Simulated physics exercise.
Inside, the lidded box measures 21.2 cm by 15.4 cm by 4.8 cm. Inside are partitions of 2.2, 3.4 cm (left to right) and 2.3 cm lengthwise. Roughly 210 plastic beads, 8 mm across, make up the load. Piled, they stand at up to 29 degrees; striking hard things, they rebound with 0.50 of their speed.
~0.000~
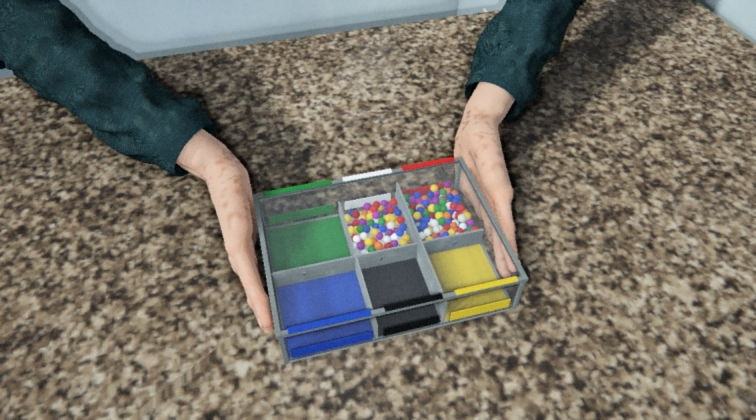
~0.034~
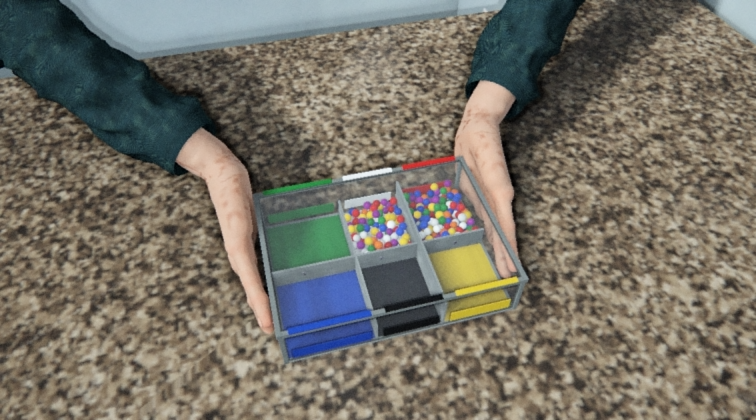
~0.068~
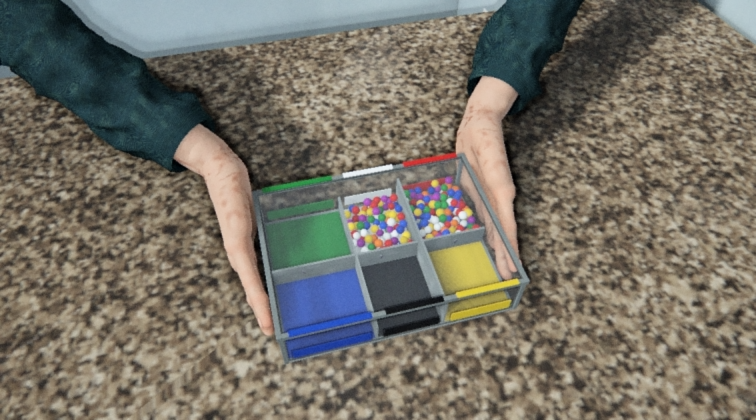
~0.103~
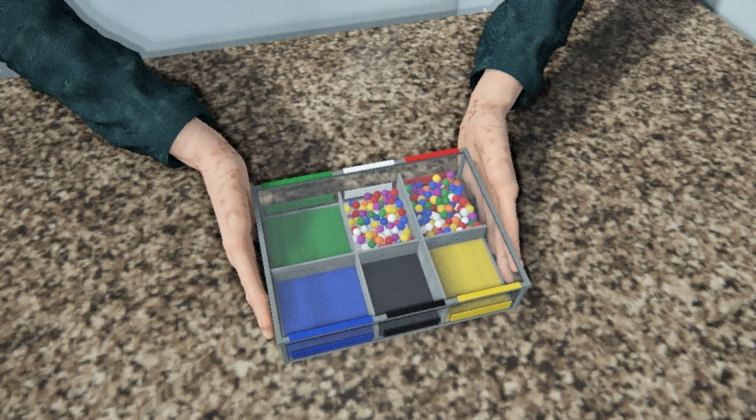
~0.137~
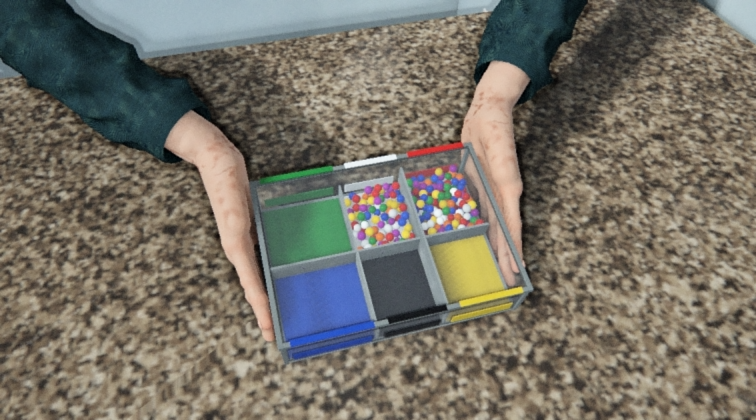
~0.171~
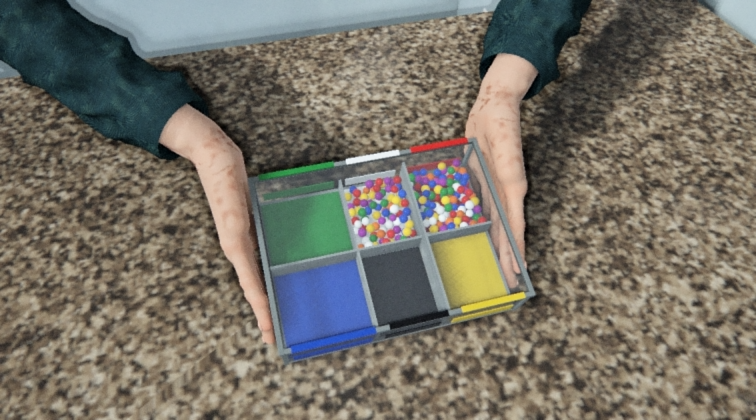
The clip shows two hands holding a clear divided box on a speckled surface, with multicolored beads in the white and red compartments, then gradually tilting it slightly toward the left front corner while the beads stay in those sections.
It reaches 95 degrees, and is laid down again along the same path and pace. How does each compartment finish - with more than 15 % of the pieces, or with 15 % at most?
Red compartment: At most 15 %, blue compartment: At most 15 %, green compartment: At most 15 %, yellow compartment: More than 15 %, white compartment: At most 15 %, black compartment: More than 15 %.
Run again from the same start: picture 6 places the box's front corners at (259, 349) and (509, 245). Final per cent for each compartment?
Each compartment ends with this per cent: Red 25, blue 45, green 5, yellow 10, white 5 and black 5.
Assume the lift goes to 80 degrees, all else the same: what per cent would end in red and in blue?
In per cent, red comes to 20 and blue to 0.
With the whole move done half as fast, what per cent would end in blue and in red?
Result in per cent: Blue 5; red 10.
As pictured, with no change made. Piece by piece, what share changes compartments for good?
Estimate: Some 90 %.
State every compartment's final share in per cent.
Final shares: Red 5 %; blue 10 %; green 0 %; yellow 55 %; white 5 %; black 30 %.
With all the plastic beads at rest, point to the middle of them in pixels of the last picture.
Look around (449, 299) in the last picture.
After 0.75 s, tilt 95 degrees; red 30 %, yellow 35 %, white 25 %, black 10 %.
After 1.13 s, tilt 41 degrees; red 5 %, blue 10 %, yellow 55 %, white 5 %, black 30 %.
Then, at 1.60 s, tilt 0 degrees; red 5 %, blue 10 %, yellow 55 %, white 5 %, black 30 %.
At rest (2.3 s), red 5 %, blue 10 %, green 0 %, yellow 55 %, white 5 %, black 30 %.
